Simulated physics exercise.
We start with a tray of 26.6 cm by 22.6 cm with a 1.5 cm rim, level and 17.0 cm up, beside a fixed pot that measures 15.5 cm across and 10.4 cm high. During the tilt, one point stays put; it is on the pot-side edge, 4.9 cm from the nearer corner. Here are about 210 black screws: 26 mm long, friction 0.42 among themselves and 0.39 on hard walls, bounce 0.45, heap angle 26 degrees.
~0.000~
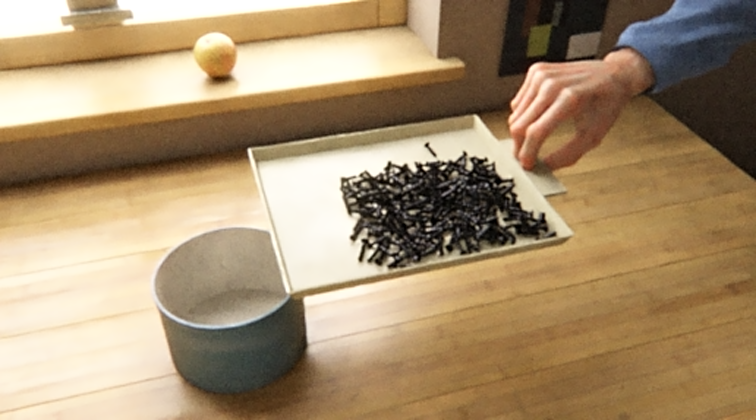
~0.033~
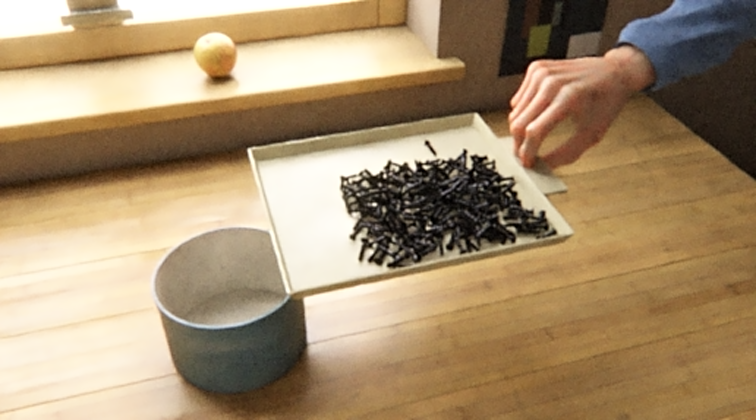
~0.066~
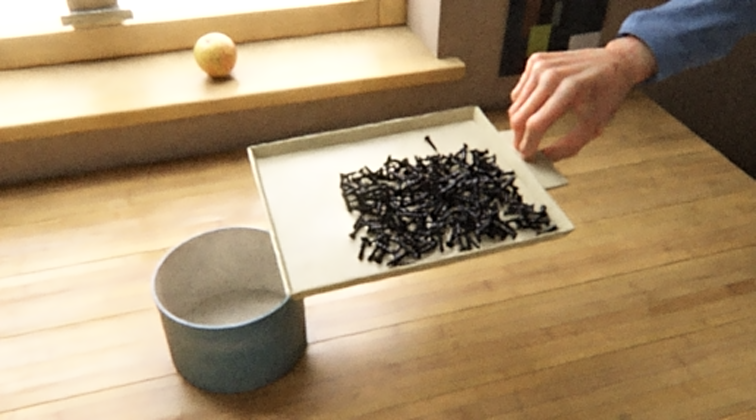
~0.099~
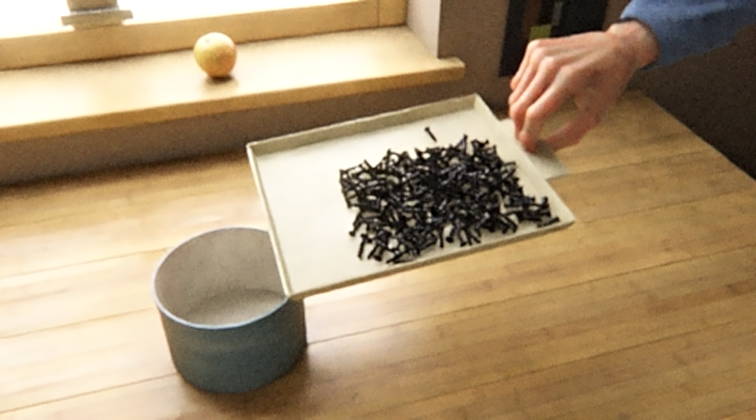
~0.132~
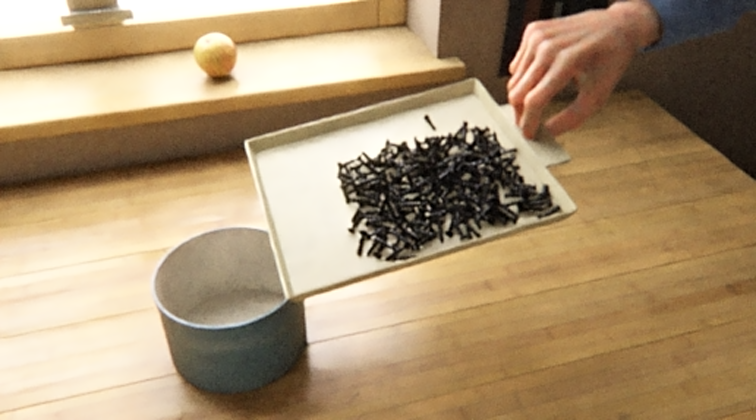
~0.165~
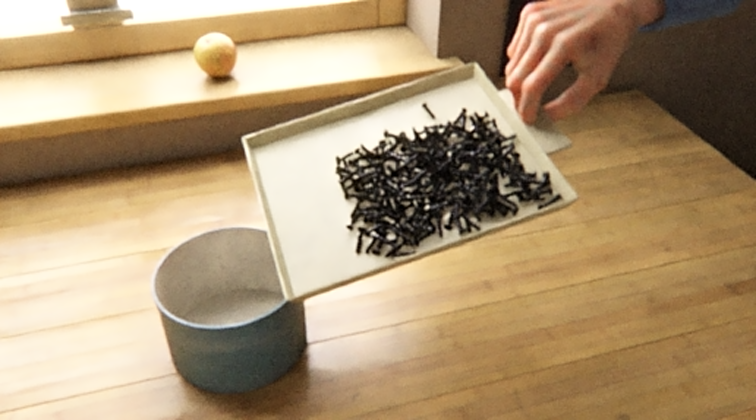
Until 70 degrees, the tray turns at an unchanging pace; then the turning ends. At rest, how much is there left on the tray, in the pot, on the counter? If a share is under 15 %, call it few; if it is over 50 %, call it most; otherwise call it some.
I would say tray: Few, pot: Few, counter: Most.
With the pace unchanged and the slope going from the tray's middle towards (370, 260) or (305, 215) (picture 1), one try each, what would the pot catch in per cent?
Estimate: Some 0 % and some 60 % respectively.
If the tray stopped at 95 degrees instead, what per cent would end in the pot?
You'd end up with some 5 % in the pot.
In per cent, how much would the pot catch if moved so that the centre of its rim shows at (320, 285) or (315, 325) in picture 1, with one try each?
Close to 0 in a hundred, then close to 25 in a hundred.
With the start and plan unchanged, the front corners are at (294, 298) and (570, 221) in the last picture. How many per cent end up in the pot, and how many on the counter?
Final per cent - pot 0, counter 95.
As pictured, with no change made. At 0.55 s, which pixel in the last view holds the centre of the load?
Load centre est.: (316, 234) px.
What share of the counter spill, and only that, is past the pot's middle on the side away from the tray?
Some 90 per cent of the spill lies beyond the centre.
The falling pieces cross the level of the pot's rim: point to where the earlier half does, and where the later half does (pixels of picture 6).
Early: About (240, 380); late: About (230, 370).
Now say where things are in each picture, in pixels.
The first frame shows tray tilt 0 degrees, front corners at (294, 287) and (566, 232); middle of the pieces at (441, 201); pot at (228, 273).
The second frame shows tray tilt 1 degrees, front corners at (293, 287) and (566, 230); middle of the pieces at (441, 200).
The third frame shows tray tilt 2 degrees, front corners at (293, 288) and (567, 225); middle of the pieces at (441, 196).
The fourth frame shows tray tilt 5 degrees, front corners at (293, 289) and (568, 217), lowest corner left front; middle of the pieces at (441, 189).
The fifth frame shows tray tilt 9 degrees, front corners at (292, 291) and (569, 206), lowest corner left front; middle of the pieces at (440, 181).
The sixth frame shows tray tilt 13 degrees, front corners at (292, 293) and (570, 195), lowest corner left front; middle of the pieces at (439, 172); pot at (228, 273). Its pace works out near 125 degrees a second.
Then, at 0.39 s, tilt 42 degrees; the tray holds 100 %, the pot 0 %.
Then, at 0.55 s, tilt 62 degrees; the tray holds 100 %, the pot 0 %.
After 0.83 s, tilt 70 degrees; the tray holds 5 %, the pot 5 %.
At rest (1.8 s), tray 0 %, pot 5 %, counter 95 %.
